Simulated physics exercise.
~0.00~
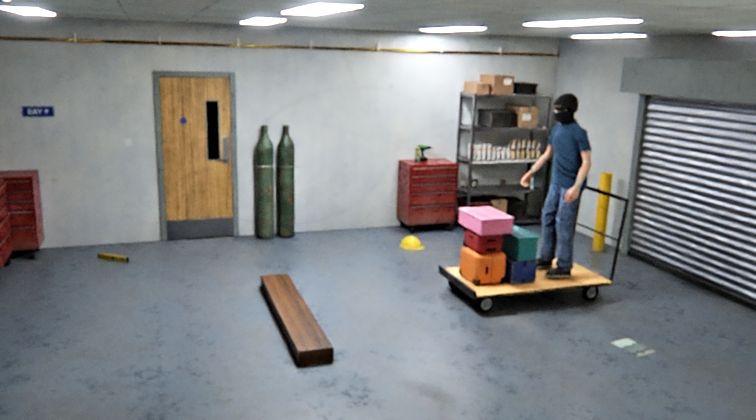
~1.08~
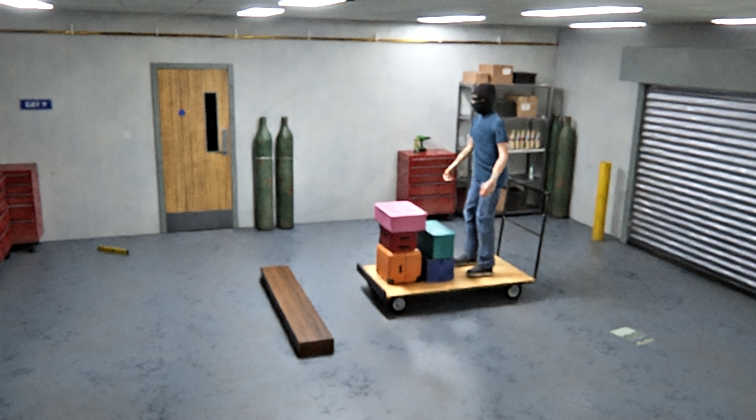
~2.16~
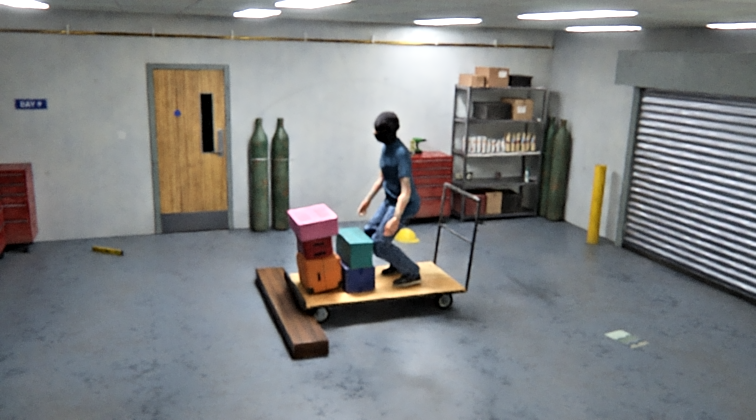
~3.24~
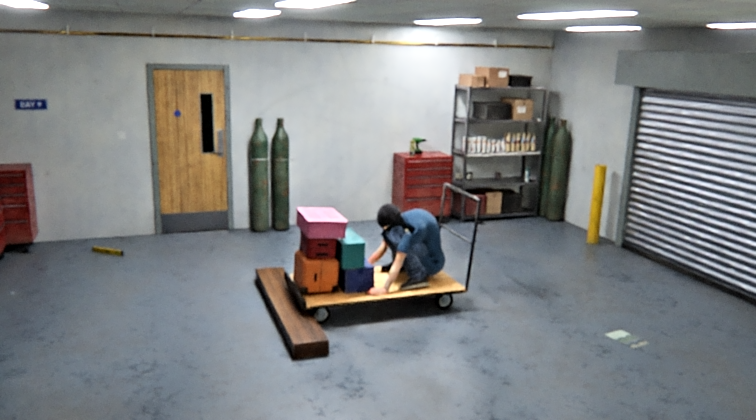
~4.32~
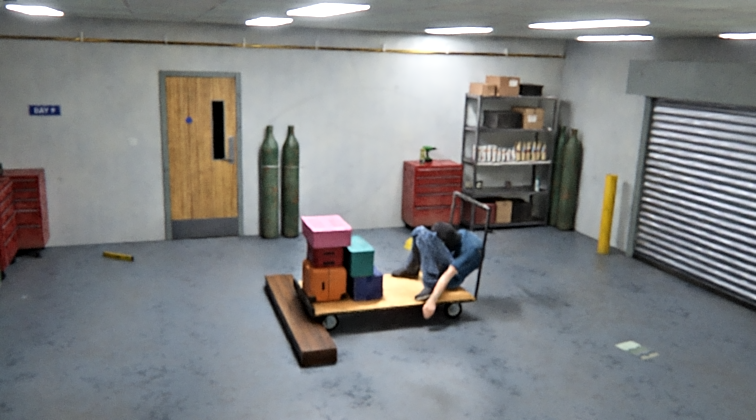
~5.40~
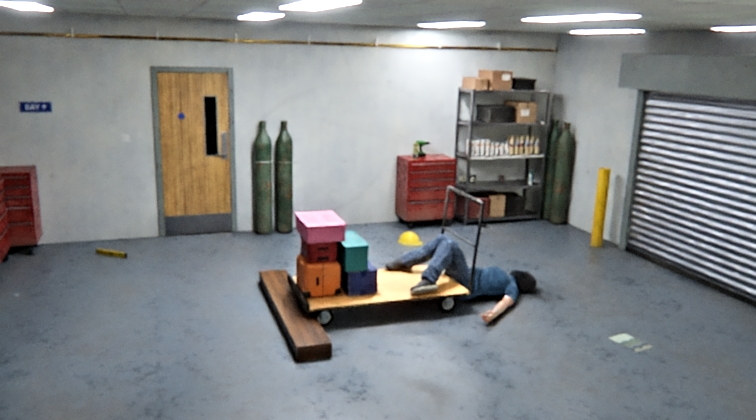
The clip shows a masked figure standing behind stacked coloured cases on a flat trolley that rolls left across a garage until it stops against a wooden beam; the figure crumples, then topples backward, ending with head and shoulders on the floor and hips on the deck, the cases still aboard.
